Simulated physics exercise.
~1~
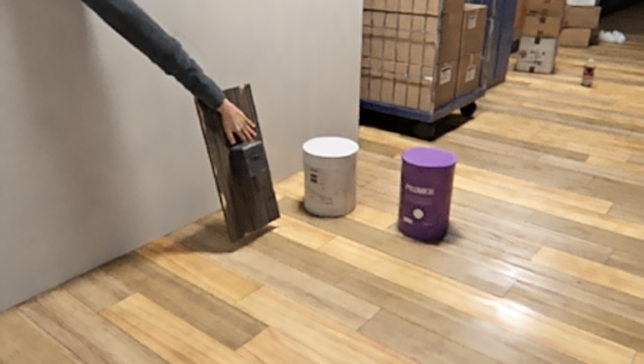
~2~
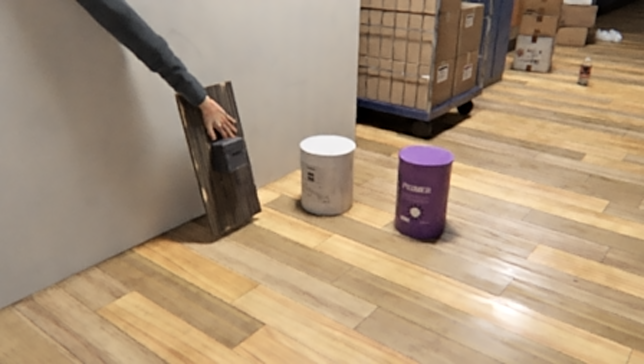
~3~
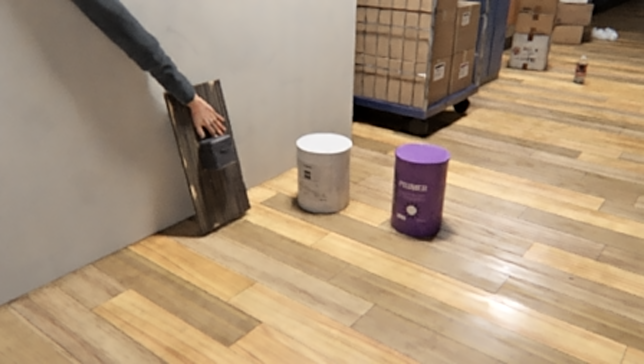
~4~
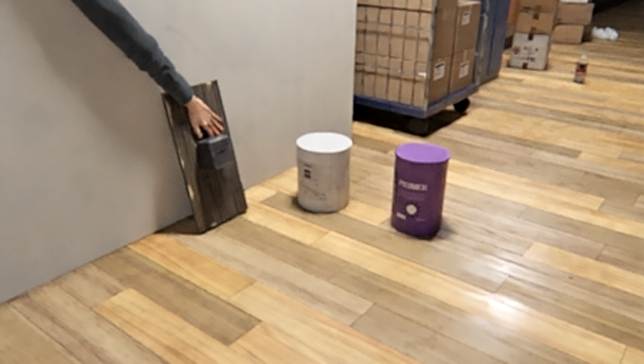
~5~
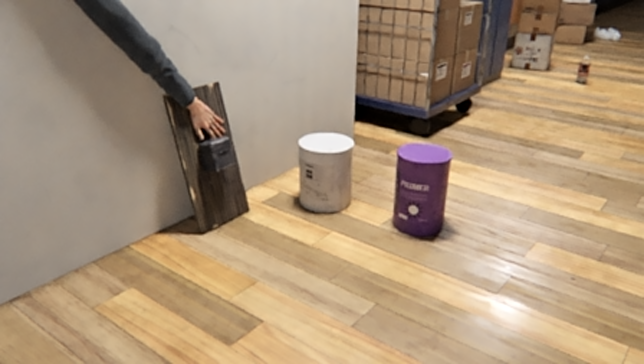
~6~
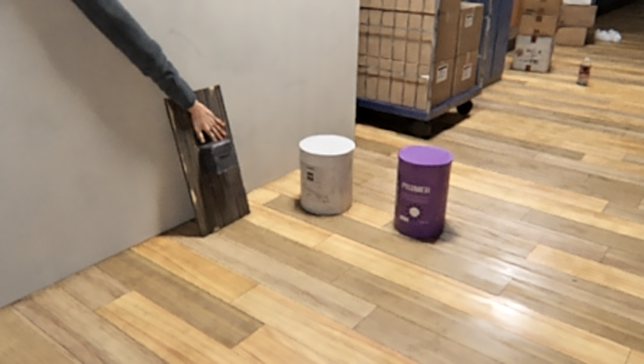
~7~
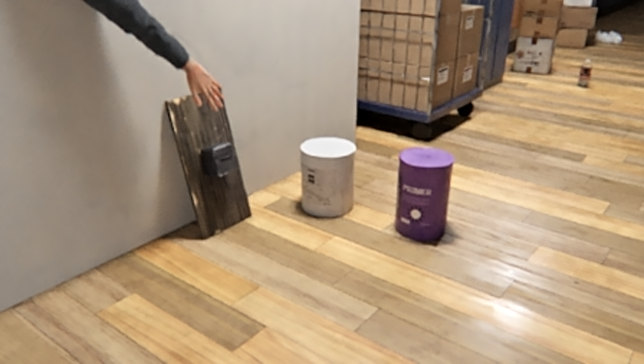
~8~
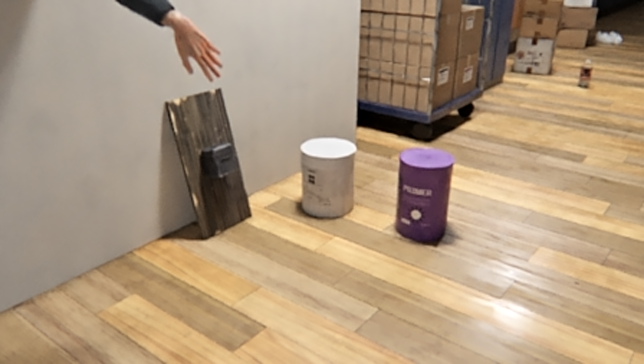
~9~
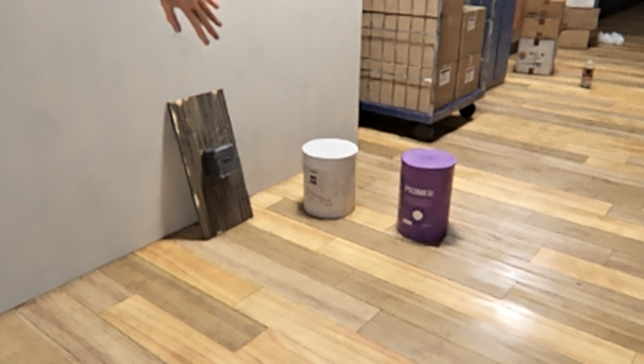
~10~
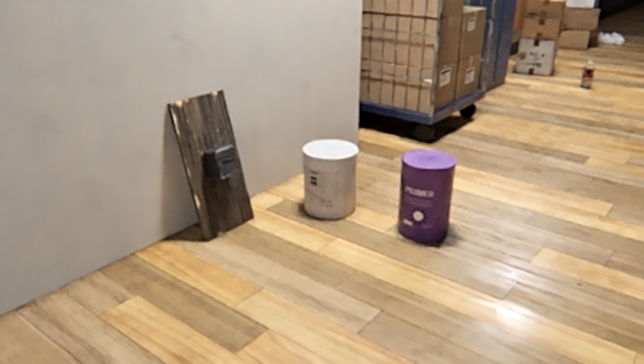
At the start, a hand in a dark sleeve holds a black board upright near a pale grey wall, with a white pail and a purple pail standing to its right on a wooden floor. The hand shifts the board a little to the left until it leans against the wall. It keeps the board steady there for a moment. Then the fingers let go, and the hand draws back upward and out of view. The board stays leaning on the wall, and both pails still stand where they were.
